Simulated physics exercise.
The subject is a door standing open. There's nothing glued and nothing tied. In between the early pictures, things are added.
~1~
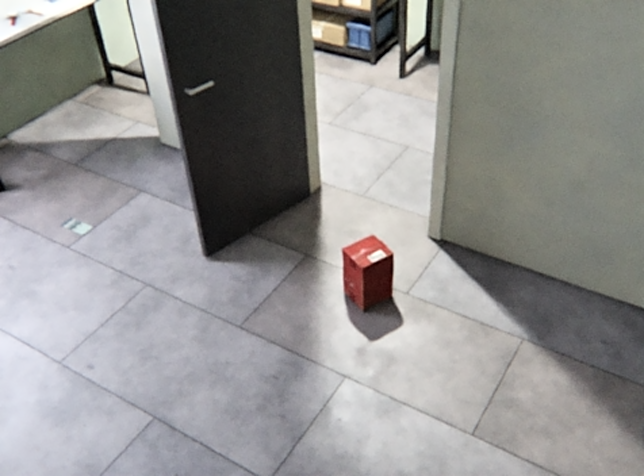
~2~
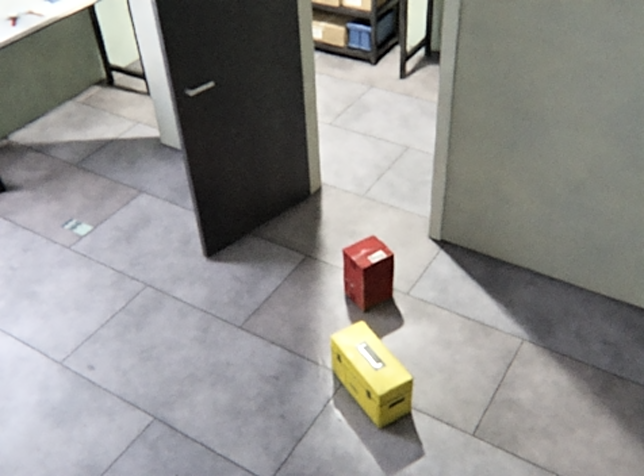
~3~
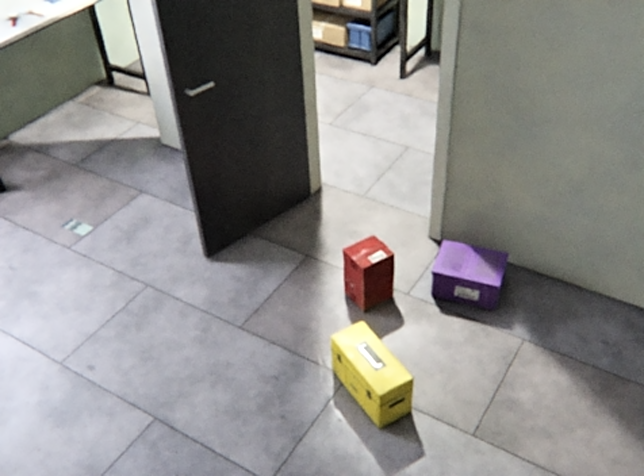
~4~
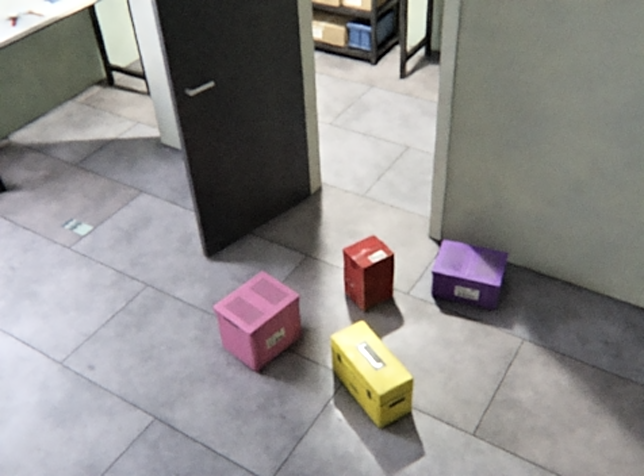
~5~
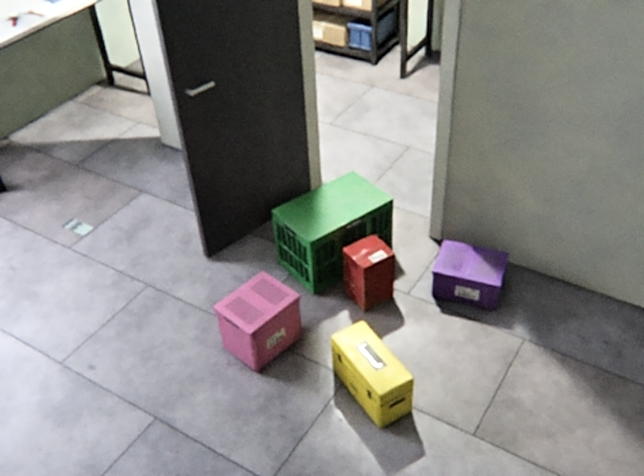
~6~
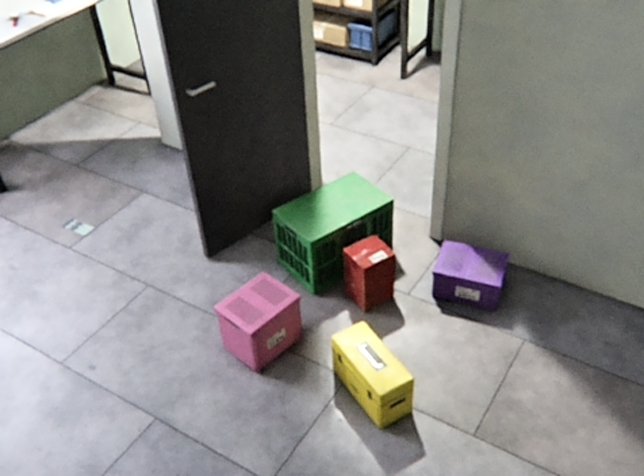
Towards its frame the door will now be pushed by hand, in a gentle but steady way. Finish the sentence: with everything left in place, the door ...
The door is held partway open.
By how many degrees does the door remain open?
The answer is roughly 75°.
Then, 0.30 s after the last picture, door at 99°.
Then, 0.50 s after the last picture, door at 87°.
Then, 0.60 s after the last picture, door at 80°.
Then, 0.70 s after the last picture, door at 75°.
At rest, door at 75°; all 5 in place. Seen from the same camera at the end, green chest near (337, 231).
